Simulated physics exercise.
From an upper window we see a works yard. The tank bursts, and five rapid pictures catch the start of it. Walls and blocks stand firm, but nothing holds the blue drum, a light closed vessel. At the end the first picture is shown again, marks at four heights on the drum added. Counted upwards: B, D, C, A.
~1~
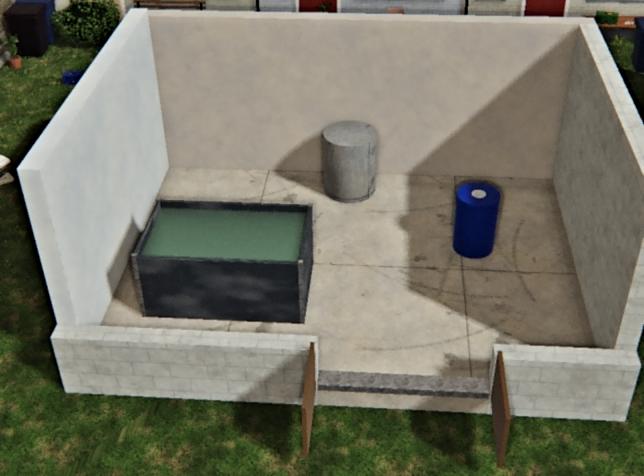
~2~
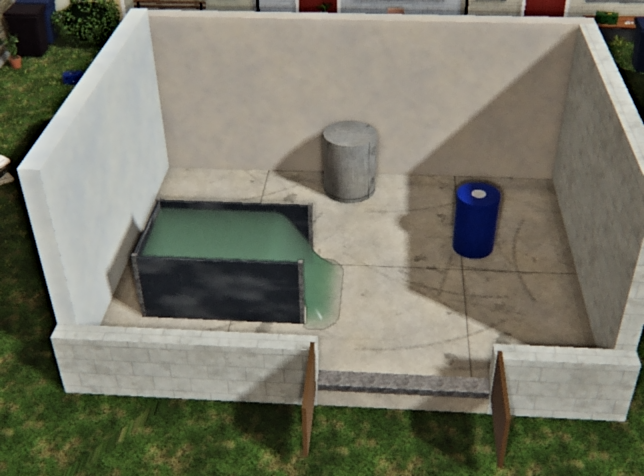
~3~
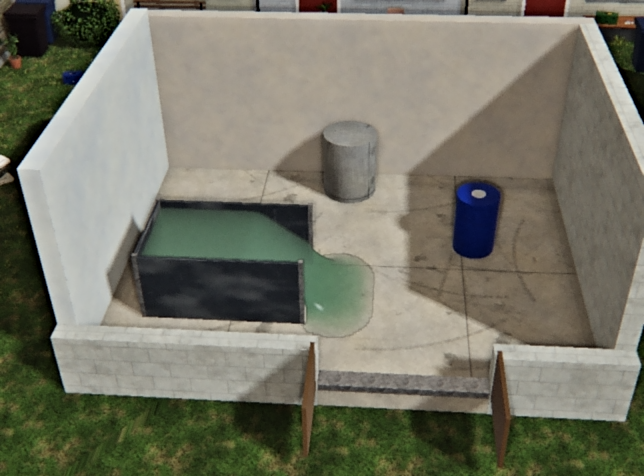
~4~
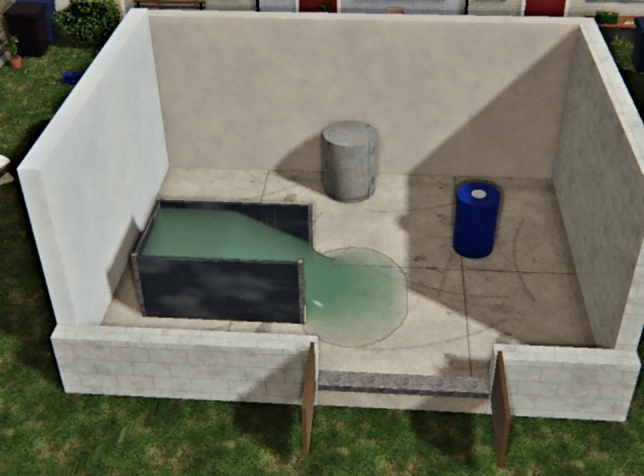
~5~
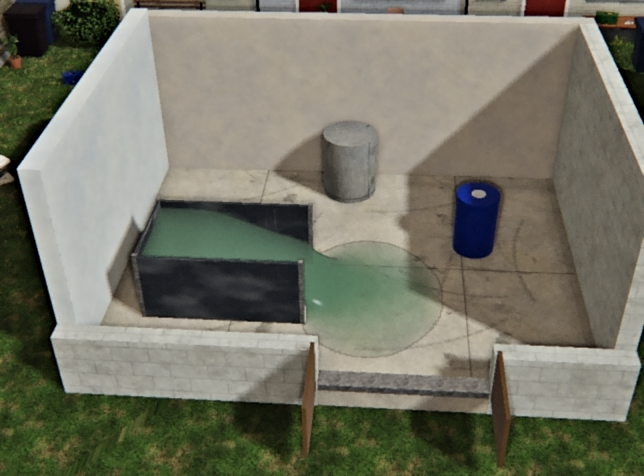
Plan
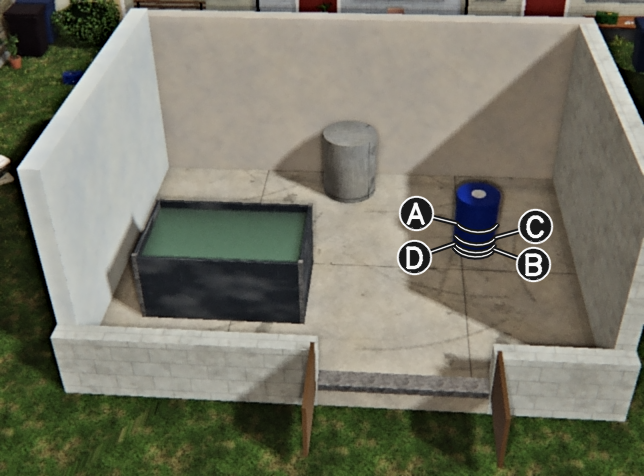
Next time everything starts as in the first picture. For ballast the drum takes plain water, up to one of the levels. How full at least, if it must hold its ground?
Choose A.
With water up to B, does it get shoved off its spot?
Yes, it does.
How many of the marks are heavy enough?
One of them.
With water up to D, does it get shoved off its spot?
Yes, that goes wrong.
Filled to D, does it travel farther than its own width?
Yes.
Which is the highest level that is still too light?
That is level C.
On the marked copy, A at (477, 232); B at (474, 256); C at (476, 245); D at (475, 252); from the bottom up B, D, C, A.
With A, it does not move.
With B, it is pushed about 3 times its own width away.
With C, it is pushed about its own width away.
With D, it is pushed about 3 times its own width away.
